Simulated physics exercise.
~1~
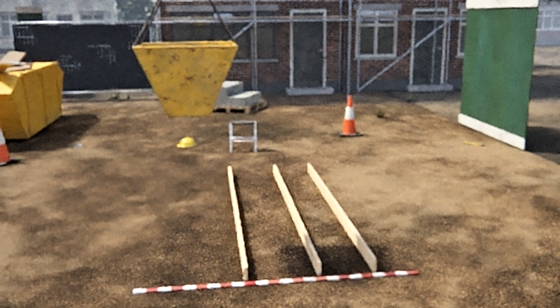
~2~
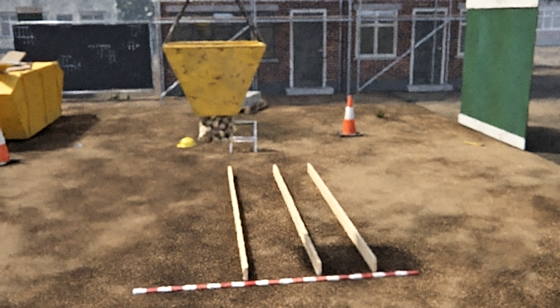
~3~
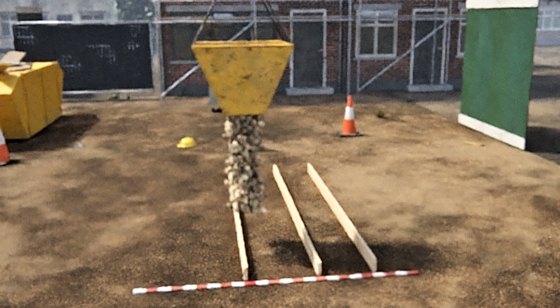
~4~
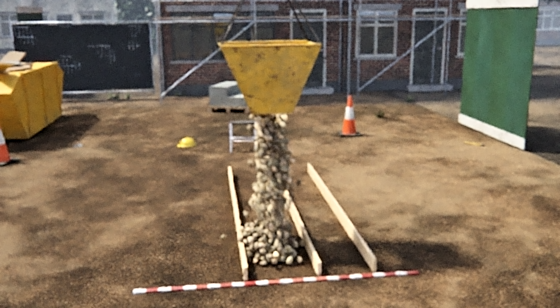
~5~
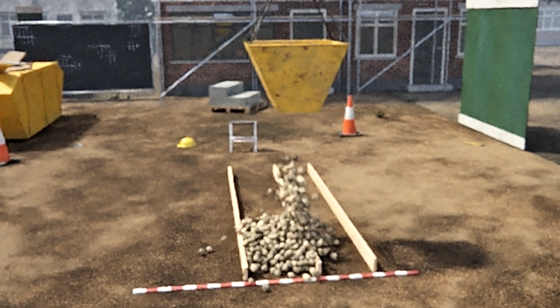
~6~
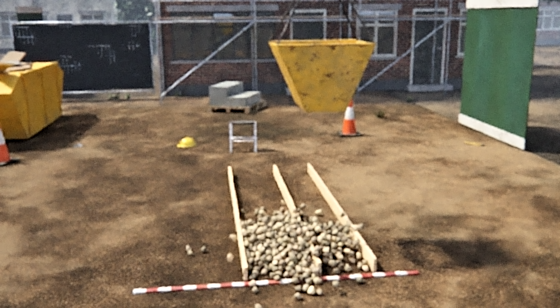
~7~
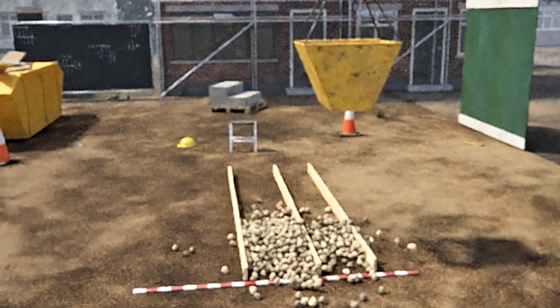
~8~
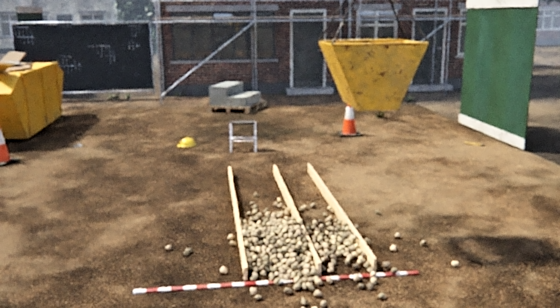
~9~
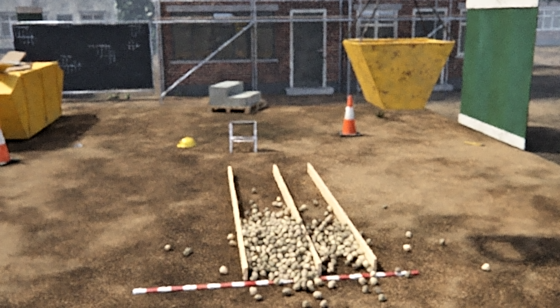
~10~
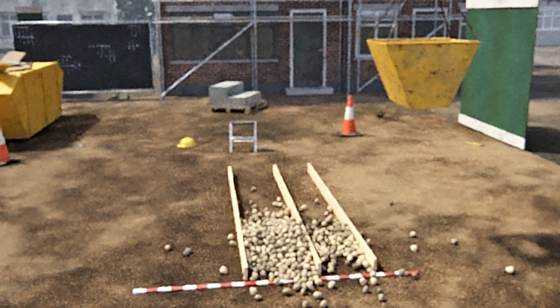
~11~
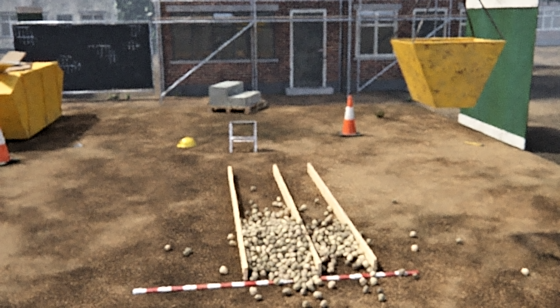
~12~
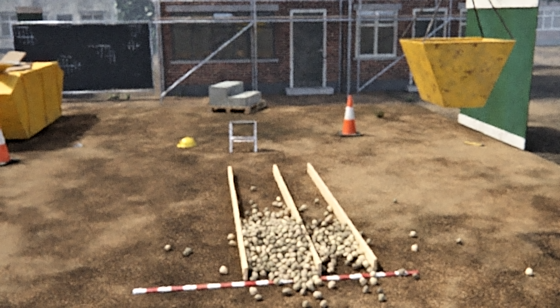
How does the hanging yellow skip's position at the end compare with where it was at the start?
At the start it hangs left of the middle, near the yellow container. By the end it is well over to the right, in front of the green and white panel, at about the same height.
A yellow skip moves right, pouring round stones that settle mostly between the left two planks.
